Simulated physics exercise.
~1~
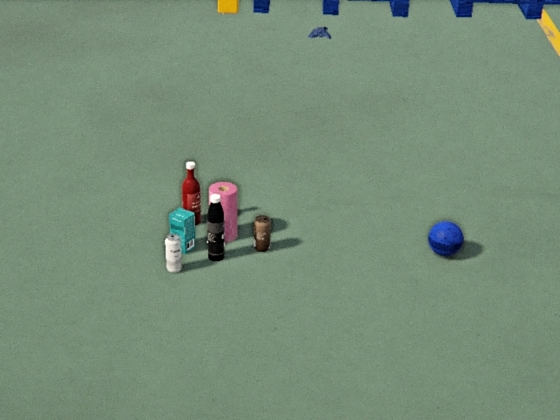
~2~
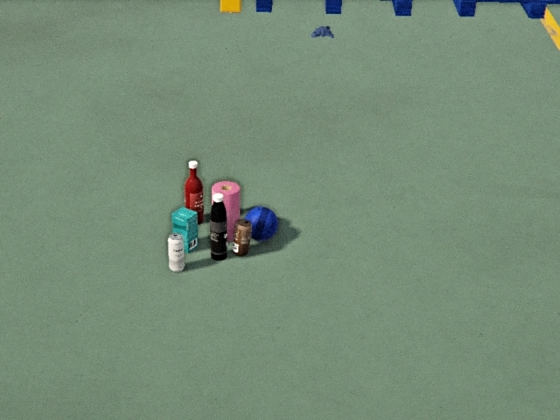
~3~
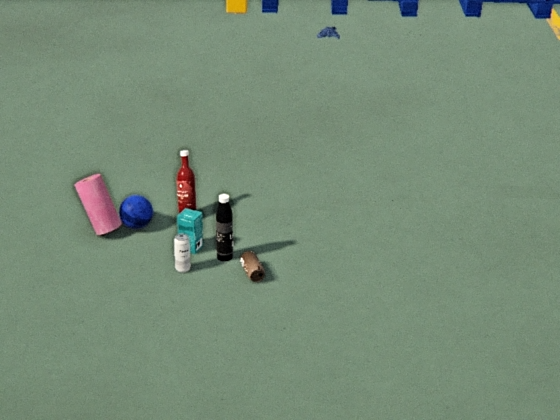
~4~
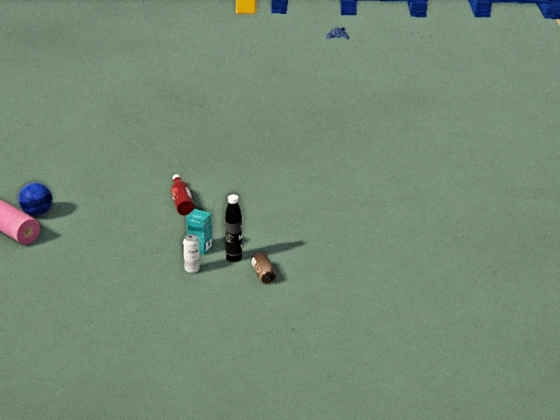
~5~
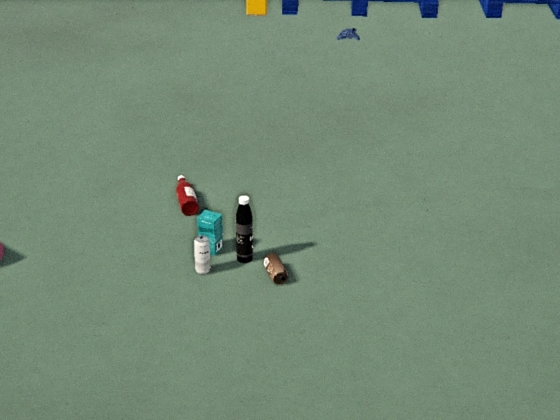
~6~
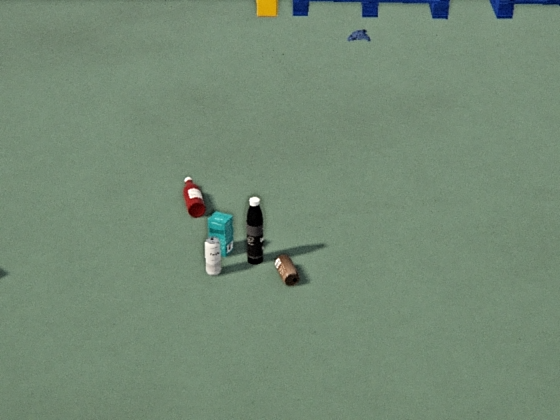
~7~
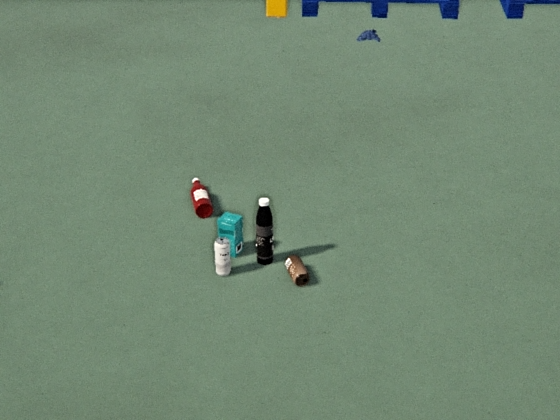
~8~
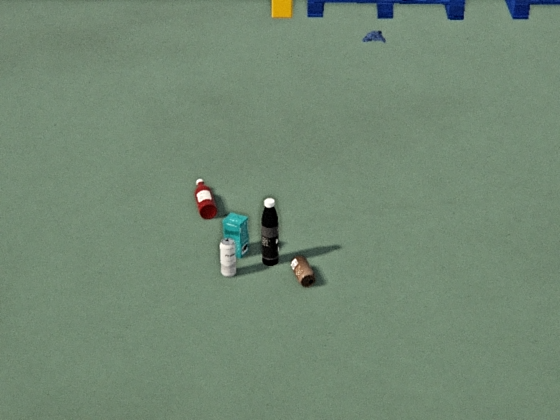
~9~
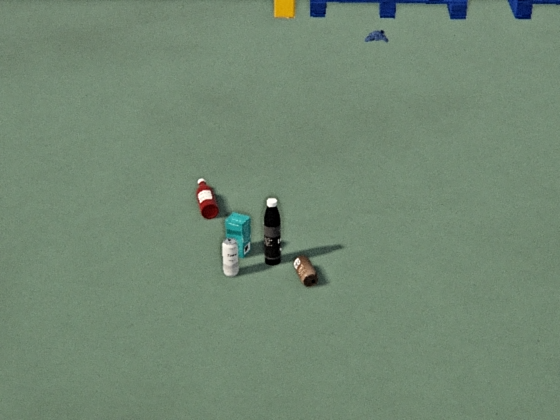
On a green floor, a blue ball rolled left into a cluster of bottles and other items, knocking over the brown can, pink roll and red bottle; the ball and roll went out of view, leaving the black bottle, white can and turquoise carton standing.
